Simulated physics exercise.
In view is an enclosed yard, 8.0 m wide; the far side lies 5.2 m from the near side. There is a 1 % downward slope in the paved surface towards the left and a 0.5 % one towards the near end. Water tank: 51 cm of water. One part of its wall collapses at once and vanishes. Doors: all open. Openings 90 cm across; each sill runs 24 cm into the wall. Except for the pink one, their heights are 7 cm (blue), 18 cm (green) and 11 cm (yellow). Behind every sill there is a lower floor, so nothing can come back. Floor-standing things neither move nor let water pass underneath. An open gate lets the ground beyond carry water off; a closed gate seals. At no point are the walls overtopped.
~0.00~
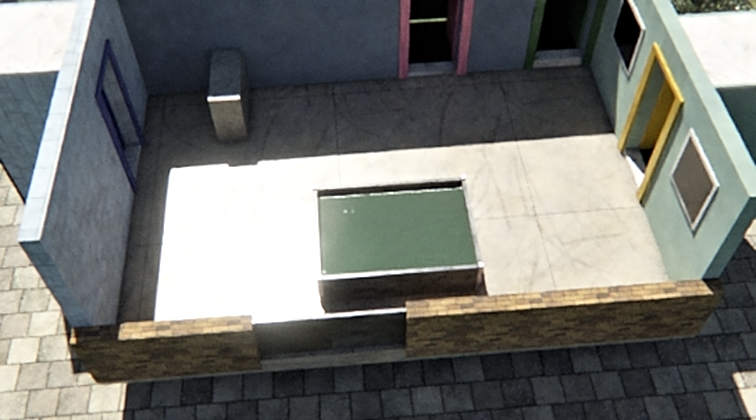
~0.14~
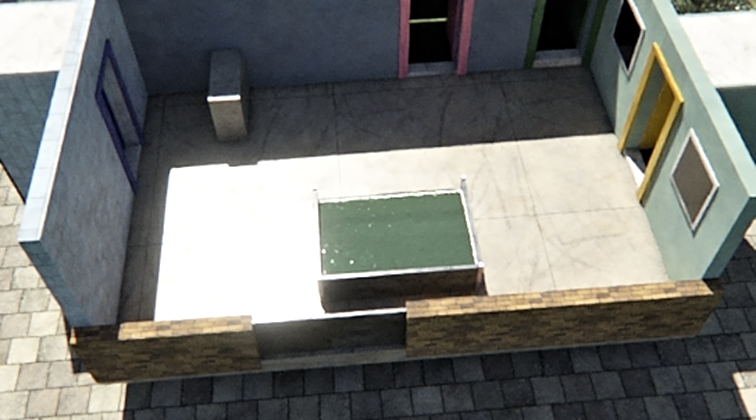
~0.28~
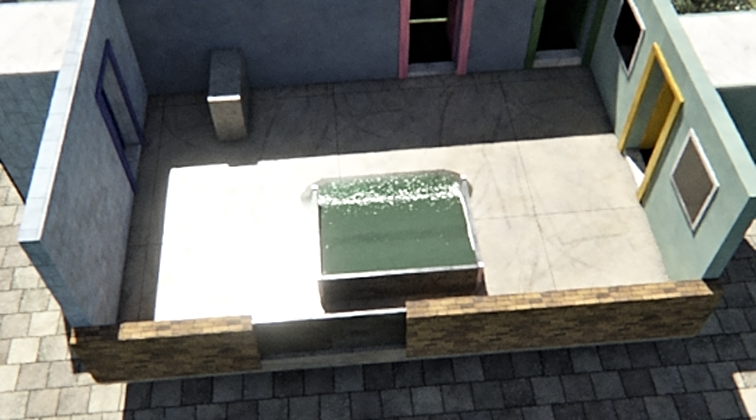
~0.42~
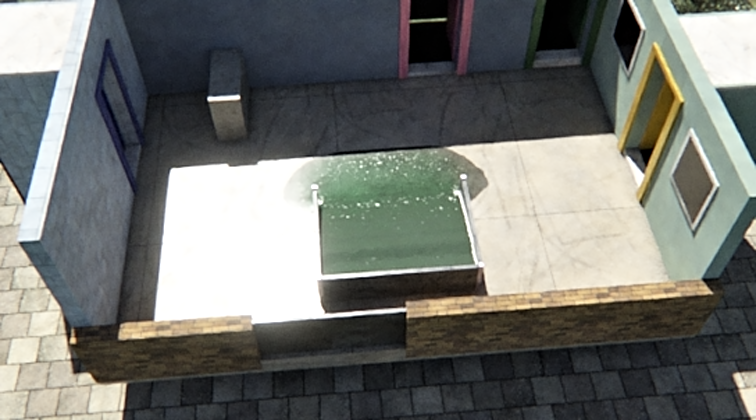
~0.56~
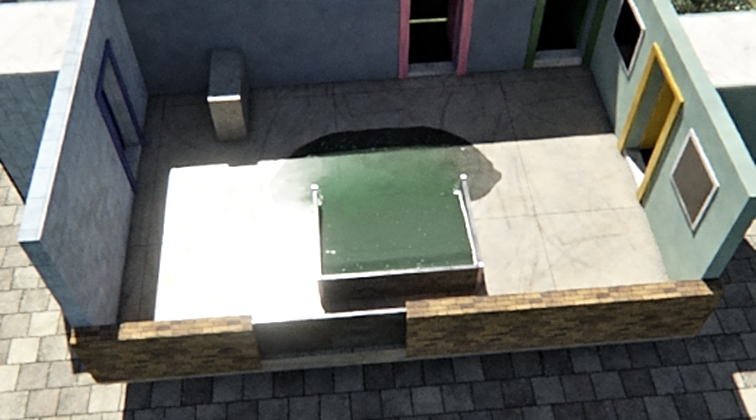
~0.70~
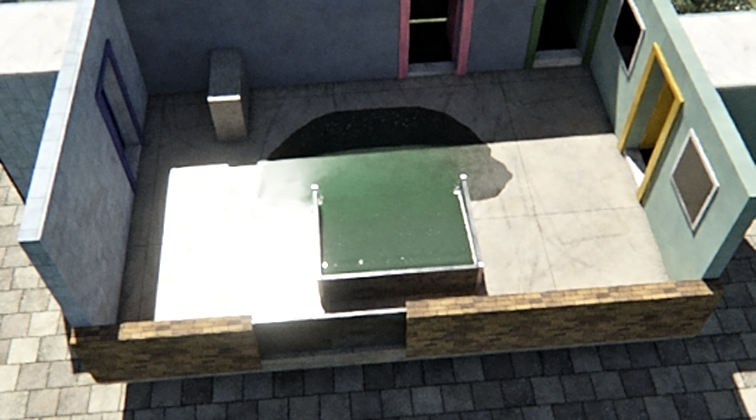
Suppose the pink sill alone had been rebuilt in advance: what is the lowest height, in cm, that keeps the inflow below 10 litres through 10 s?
About 18 cm.
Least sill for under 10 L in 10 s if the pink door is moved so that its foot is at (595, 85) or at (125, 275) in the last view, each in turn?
About 14.0 cm, then about 7.5 cm.
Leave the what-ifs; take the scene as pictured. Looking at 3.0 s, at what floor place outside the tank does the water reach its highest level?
Near pixel (250, 93).
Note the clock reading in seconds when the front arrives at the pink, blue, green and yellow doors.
Reading them off: Pink 1.1 s, then blue 2.8 s, then green 2.2 s, then yellow 4.0 s.
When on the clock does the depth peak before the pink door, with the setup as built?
At about 2.0 s.
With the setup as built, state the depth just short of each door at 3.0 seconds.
In cm: Pink 17, blue 3, green 7, yellow 0.
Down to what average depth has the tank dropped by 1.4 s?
About 23 centimetres on average.
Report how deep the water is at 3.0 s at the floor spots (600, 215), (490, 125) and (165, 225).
Some 0, 2 and 0 cm.
After 1.4 s water covers 30 % of the floor, deepest (27 cm) near (371, 85); 16 cm at the pink door, 3 litres in over its 9 cm sill.
After 3.0 s water covers 40 % of the floor, deepest (26 cm) near (250, 93); 17 cm at the pink door, 75 litres in over its 9 cm sill.
After 10.0 s water covers 95 % of the floor, deepest (10 cm) near (348, 338); 3 cm at the pink door, 93 litres in over its 9 cm sill.
At the pink door as built, the water arrived by 1.1 s and peaked near 22 cm at 2.0 s.
Run again over the same 10 s with other heights there, 17 litres in over 16.5 cm, 1 litre over 22 cm. The limit of 10 litres is kept from about 18 cm up.
